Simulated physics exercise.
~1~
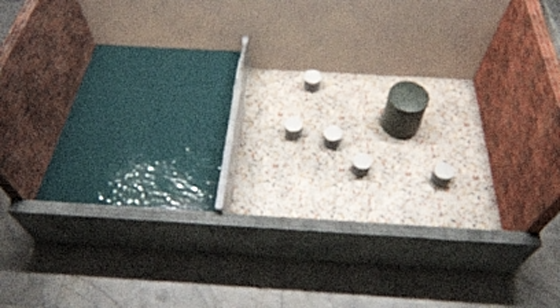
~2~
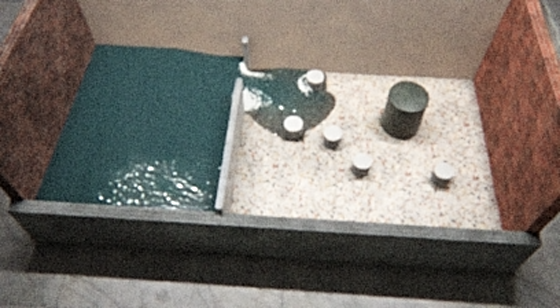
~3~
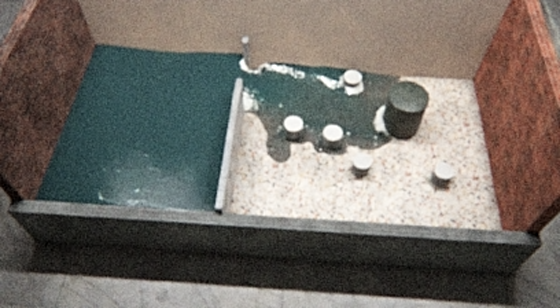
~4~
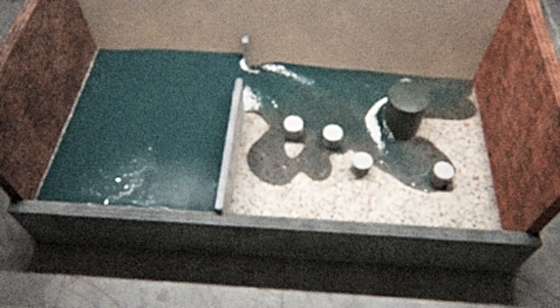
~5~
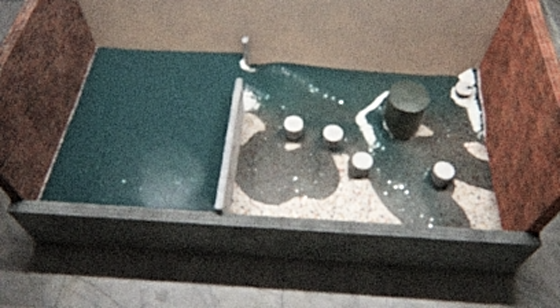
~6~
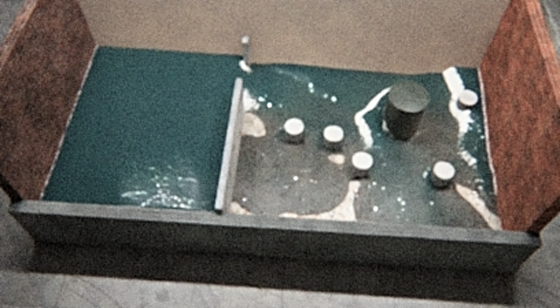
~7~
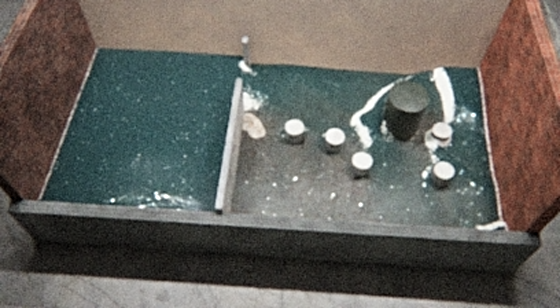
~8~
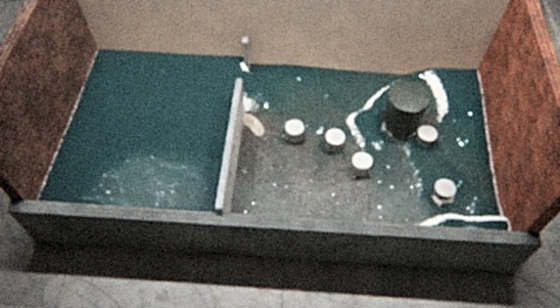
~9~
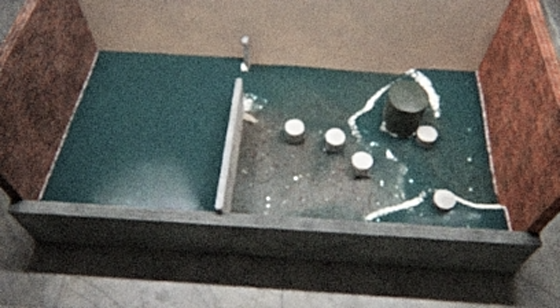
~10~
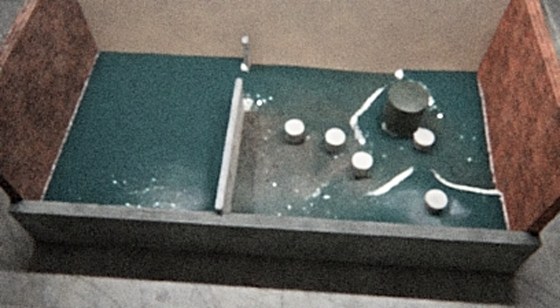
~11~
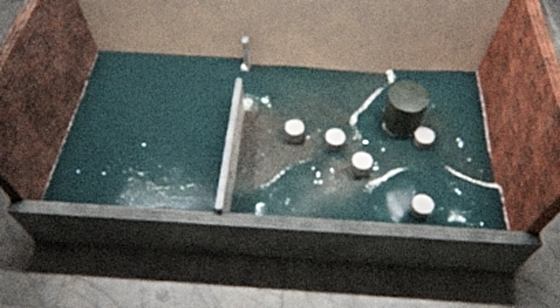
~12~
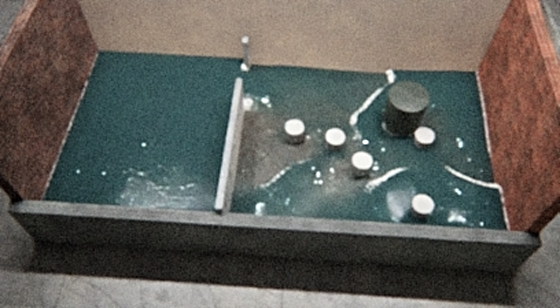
Dark green water pours through a gap, floods the pale floor and shifts some white cylinders.
